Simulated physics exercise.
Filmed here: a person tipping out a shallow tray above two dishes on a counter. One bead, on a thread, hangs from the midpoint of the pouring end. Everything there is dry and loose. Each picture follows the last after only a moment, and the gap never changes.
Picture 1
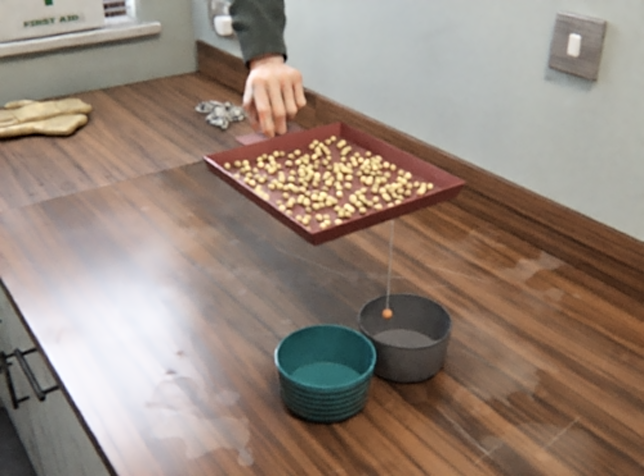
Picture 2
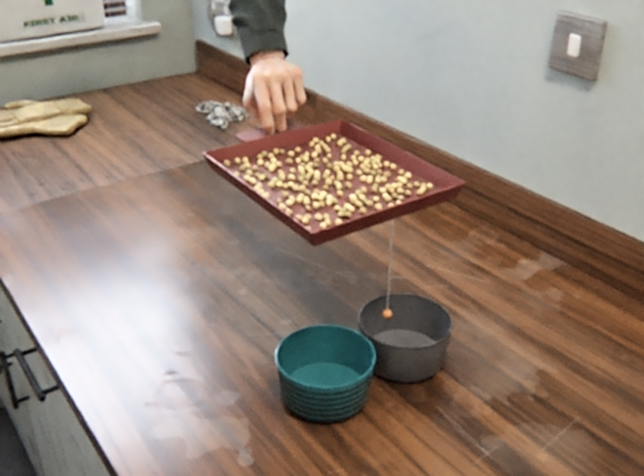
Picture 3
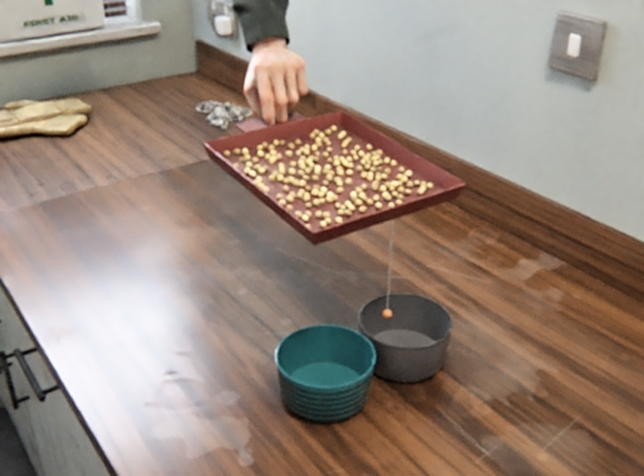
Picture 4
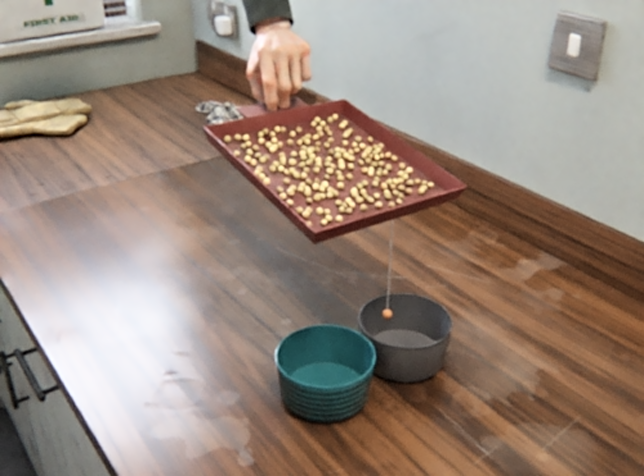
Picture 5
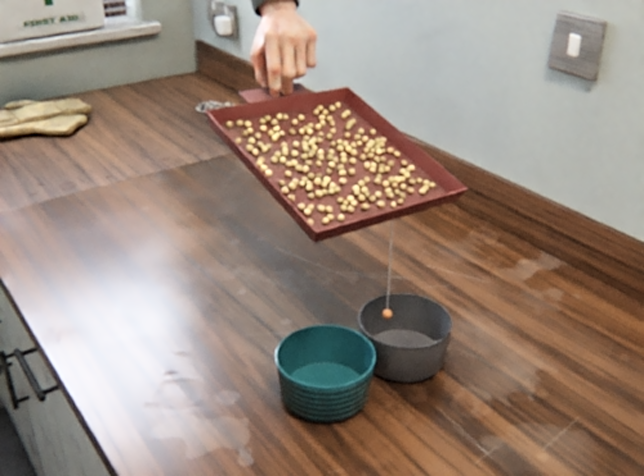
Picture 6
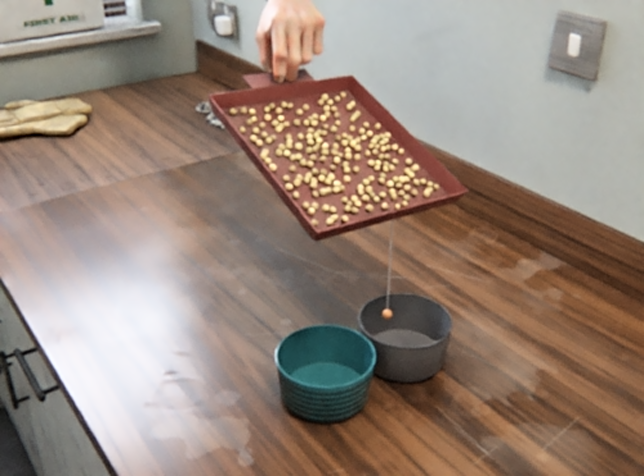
A hand raises the back of a red tray of beans above two dishes.
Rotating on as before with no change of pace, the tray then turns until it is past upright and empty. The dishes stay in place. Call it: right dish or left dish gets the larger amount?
Right dish.
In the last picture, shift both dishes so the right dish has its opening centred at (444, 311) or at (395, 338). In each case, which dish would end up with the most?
For the first position it is the one at right; for the second, the one at right.
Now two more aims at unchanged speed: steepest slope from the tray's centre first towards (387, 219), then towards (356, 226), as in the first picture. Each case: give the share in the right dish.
Respectively close to 20 and 0 in a hundred.
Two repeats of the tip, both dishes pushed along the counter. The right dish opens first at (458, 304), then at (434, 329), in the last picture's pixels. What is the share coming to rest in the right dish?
You'd get near 50 per cent and afterwards near 60 per cent.
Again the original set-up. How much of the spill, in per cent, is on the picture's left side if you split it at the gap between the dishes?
Around 0 percent of the pieces.
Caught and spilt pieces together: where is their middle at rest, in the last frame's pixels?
Once nothing moves, the middle sits near (439, 368).
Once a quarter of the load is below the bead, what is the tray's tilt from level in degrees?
Near 100 degrees.
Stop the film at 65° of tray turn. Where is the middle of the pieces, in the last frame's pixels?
Roughly at (413, 206).
Just after the last frame, tray tipped steeply; the larger part on the tray; just a few outside both; about a tenth in the air.
A moment on, tray tipped past a quarter turn; about a tenth on the tray; roughly a quarter in the right dish; roughly a quarter outside both; roughly half in the air.
Further on, tray tipped past a quarter turn; roughly a third in the right dish; roughly two thirds outside both.
When it is over, tray tipped past a quarter turn; not one in the left dish; roughly a third in the right dish; roughly two thirds outside both.
